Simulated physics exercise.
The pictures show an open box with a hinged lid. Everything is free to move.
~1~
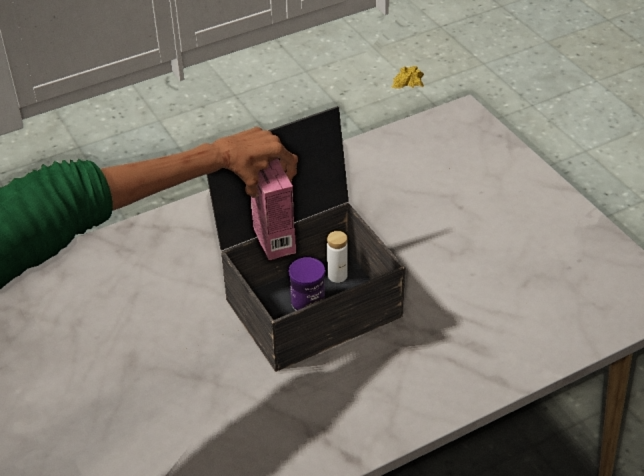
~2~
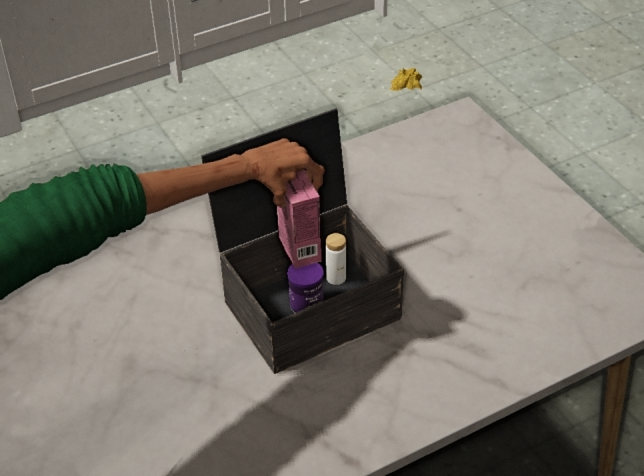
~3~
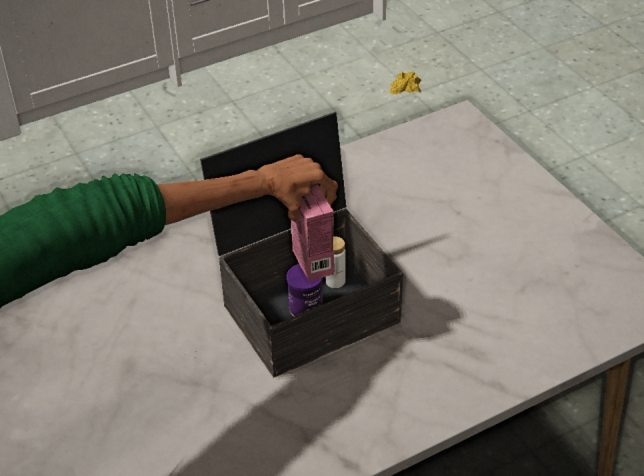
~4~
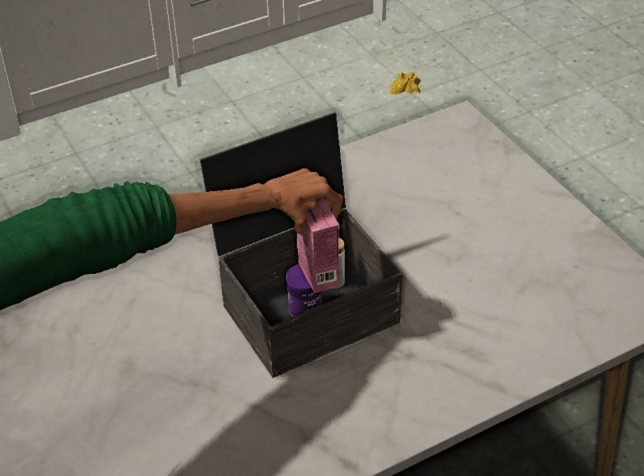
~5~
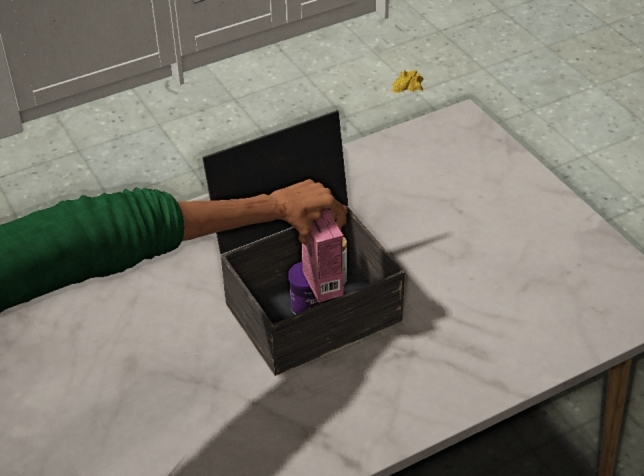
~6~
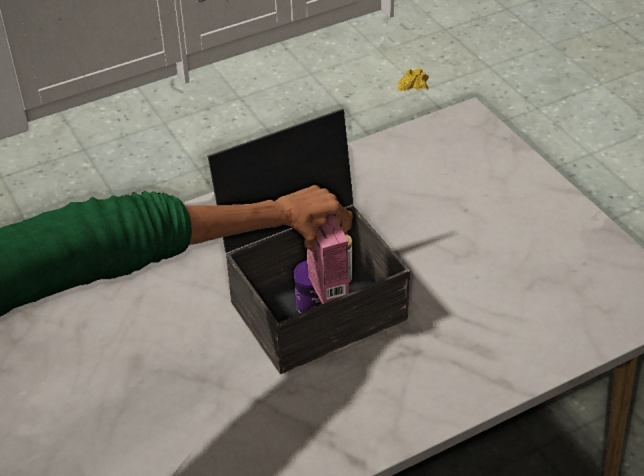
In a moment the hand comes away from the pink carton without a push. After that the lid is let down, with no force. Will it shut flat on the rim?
As it turns out, it is held up.
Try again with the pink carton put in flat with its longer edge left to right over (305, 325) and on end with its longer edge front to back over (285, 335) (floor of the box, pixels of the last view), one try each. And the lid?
In the first case it shuts flat; in the second case it will not close.
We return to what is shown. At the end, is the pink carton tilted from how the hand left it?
The pink carton tips.
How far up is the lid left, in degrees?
About 25°.
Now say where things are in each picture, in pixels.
The first frame shows still above its spot; pink carton (272, 209); purple tin (308, 287).
The second frame shows still above its spot; pink carton (298, 218); purple tin (306, 289).
The third frame shows still above its spot; pink carton (312, 232); purple tin (305, 292).
The fourth frame shows still above its spot; pink carton (318, 245); purple tin (305, 293).
The fifth frame shows still above its spot; pink carton (322, 254).
The sixth frame shows put in, still held; pink carton (328, 260).
Then, 1.20 s after the last picture, lid starting down; pink carton tipped 40° from how it was near (337, 272).
Then, 1.70 s after the last picture, lid 47° above the rim; pink carton tipped 40° from how it was near (339, 272).
Then, 3.50 s after the last picture, lid 26° above the rim; pink carton tipped 59° from how it was near (340, 269).
At rest, lid 26° above the rim; tipped over in the box, pink carton; the other 2 in place. Seen from the same camera at the end, pink carton near (339, 269).
